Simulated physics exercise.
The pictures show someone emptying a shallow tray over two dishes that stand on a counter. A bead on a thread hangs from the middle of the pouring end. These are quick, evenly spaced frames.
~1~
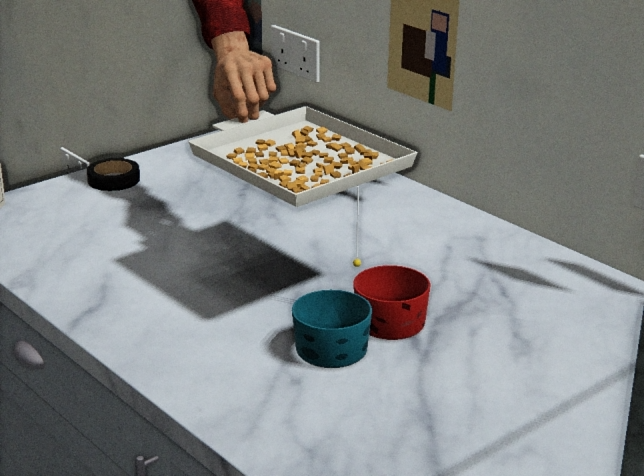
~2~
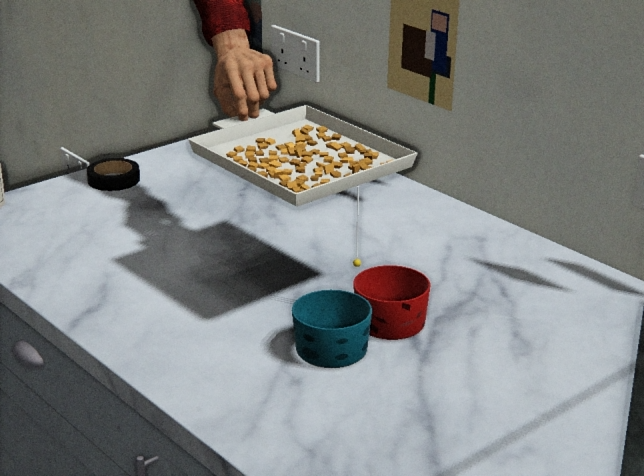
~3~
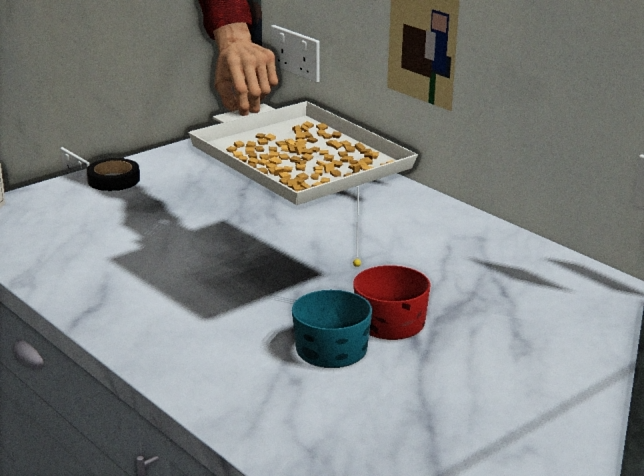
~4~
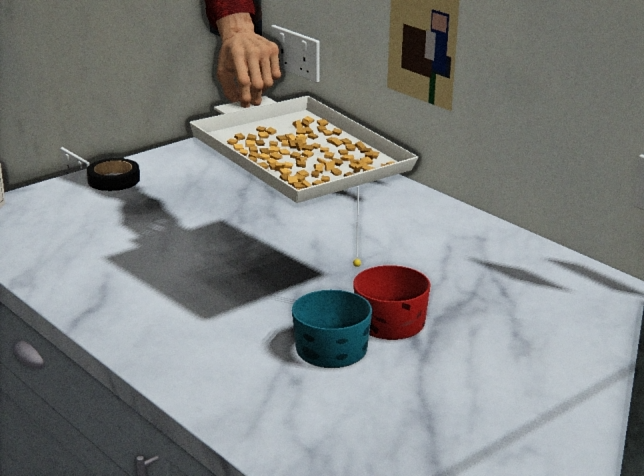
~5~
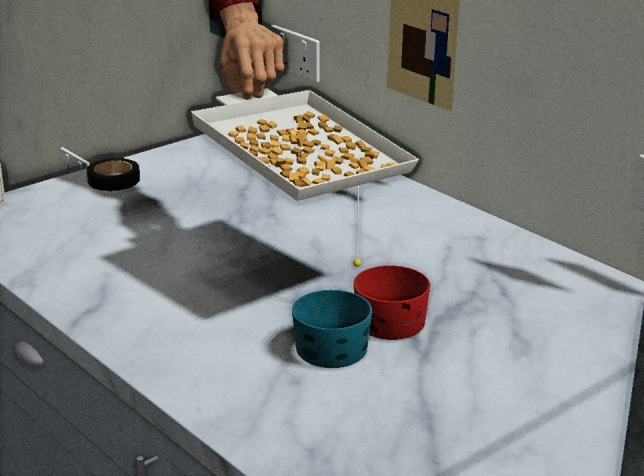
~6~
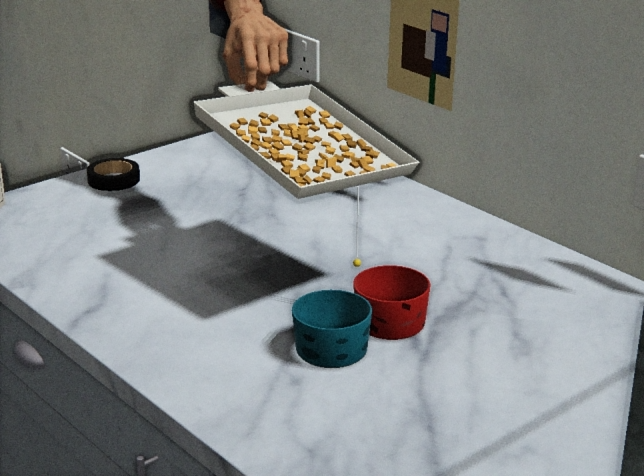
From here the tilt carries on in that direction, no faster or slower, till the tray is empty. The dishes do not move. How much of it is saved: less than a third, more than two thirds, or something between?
Together they catch less than a third.
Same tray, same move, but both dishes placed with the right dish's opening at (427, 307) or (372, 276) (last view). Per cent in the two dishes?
Roughly 0 per cent, and 20 per cent.
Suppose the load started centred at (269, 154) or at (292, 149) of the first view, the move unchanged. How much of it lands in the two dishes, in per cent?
Roughly 20 per cent, and 10 per cent.
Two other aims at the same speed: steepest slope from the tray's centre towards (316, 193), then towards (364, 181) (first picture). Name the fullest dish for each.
First the left dish, then the right dish.
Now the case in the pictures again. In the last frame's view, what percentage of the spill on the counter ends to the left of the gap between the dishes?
Some 0 per cent.
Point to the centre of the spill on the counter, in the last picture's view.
Near (419, 291).
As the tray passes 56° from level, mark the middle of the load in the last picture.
Close to (366, 152).
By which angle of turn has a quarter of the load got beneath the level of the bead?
At some 105 degrees.
Soon, tray tipped steeply; all on the tray.
A while on, tray tipped right over; most on the tray; a small part outside both; a small part in the air.
Towards the end, tray tipped past a quarter turn; a small part in the right dish; most outside both.
Finally, tray tipped past a quarter turn; none in the left dish; a small part in the right dish; most outside both.
